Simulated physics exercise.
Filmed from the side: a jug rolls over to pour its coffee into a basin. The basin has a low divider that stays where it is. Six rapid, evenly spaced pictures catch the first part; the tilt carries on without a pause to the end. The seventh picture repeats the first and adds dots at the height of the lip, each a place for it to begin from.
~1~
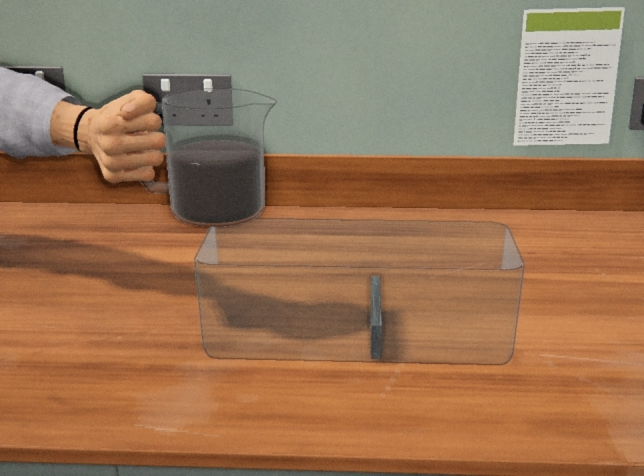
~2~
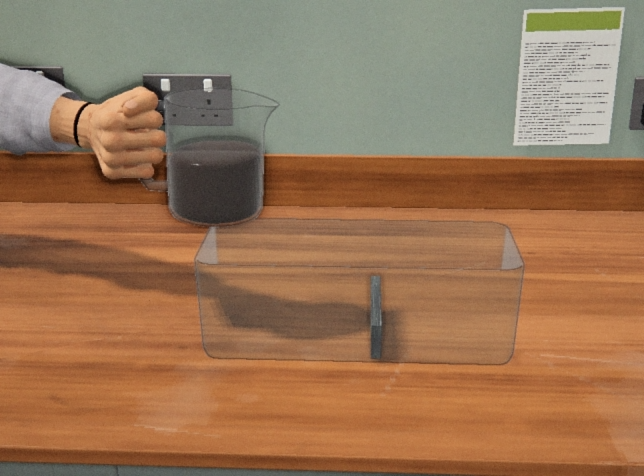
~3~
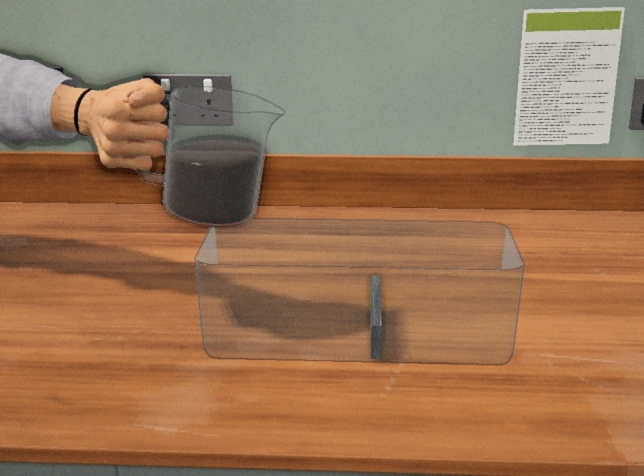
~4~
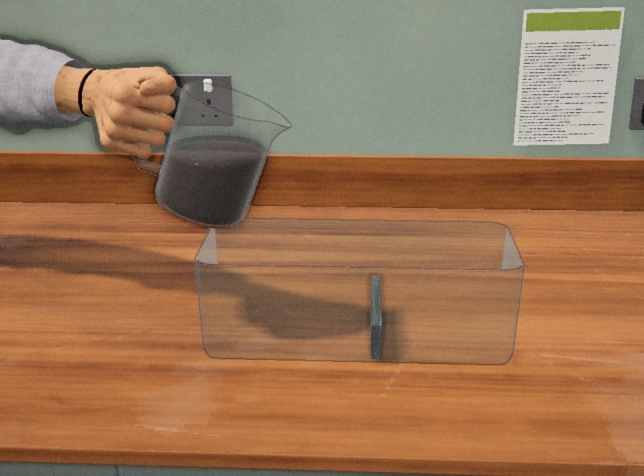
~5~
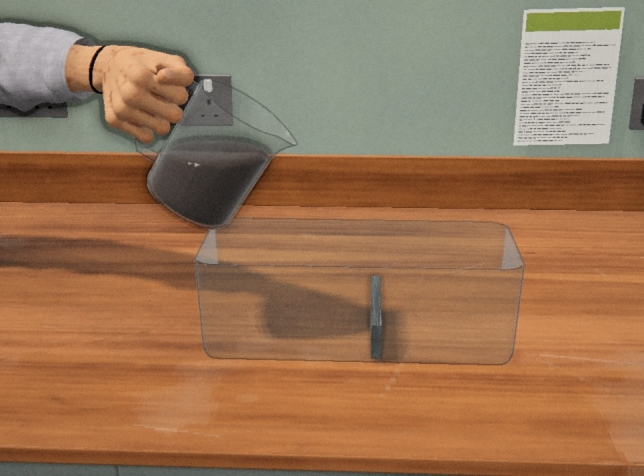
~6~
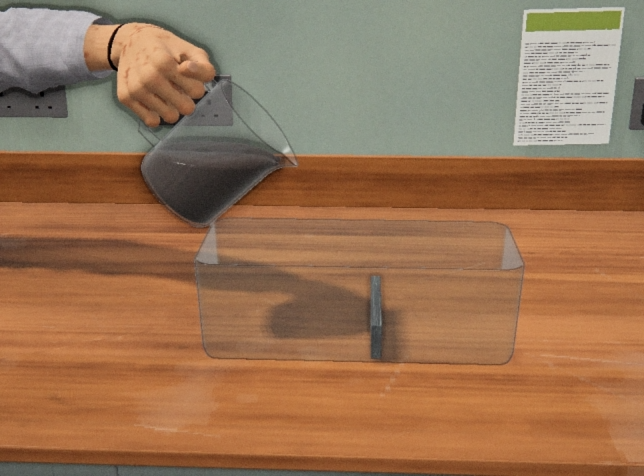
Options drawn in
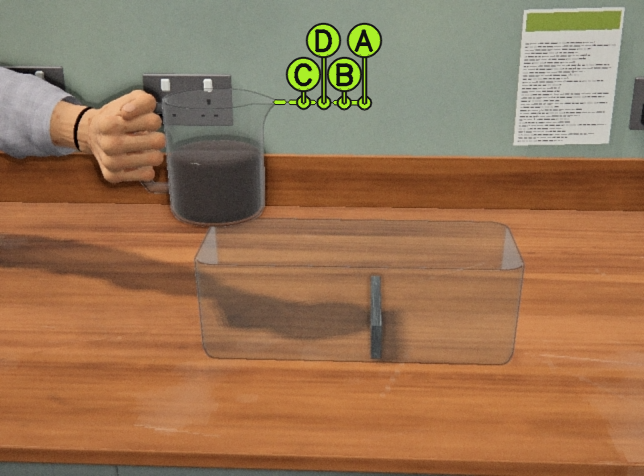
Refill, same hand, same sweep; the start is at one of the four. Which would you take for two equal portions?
Dot D.
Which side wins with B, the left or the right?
The right one.
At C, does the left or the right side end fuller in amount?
The left side.
On the marked copy, A at (364, 102); B at (344, 102); C at (303, 102); D at (323, 102).
With A, about 5 % ends left of the wall and 95 % right of it.
With B, about 12 % ends left of the wall and 88 % right of it.
With C, about 93 % ends left of the wall and 6 % right of it.
With D, about 51 % ends left of the wall and 49 % right of it.
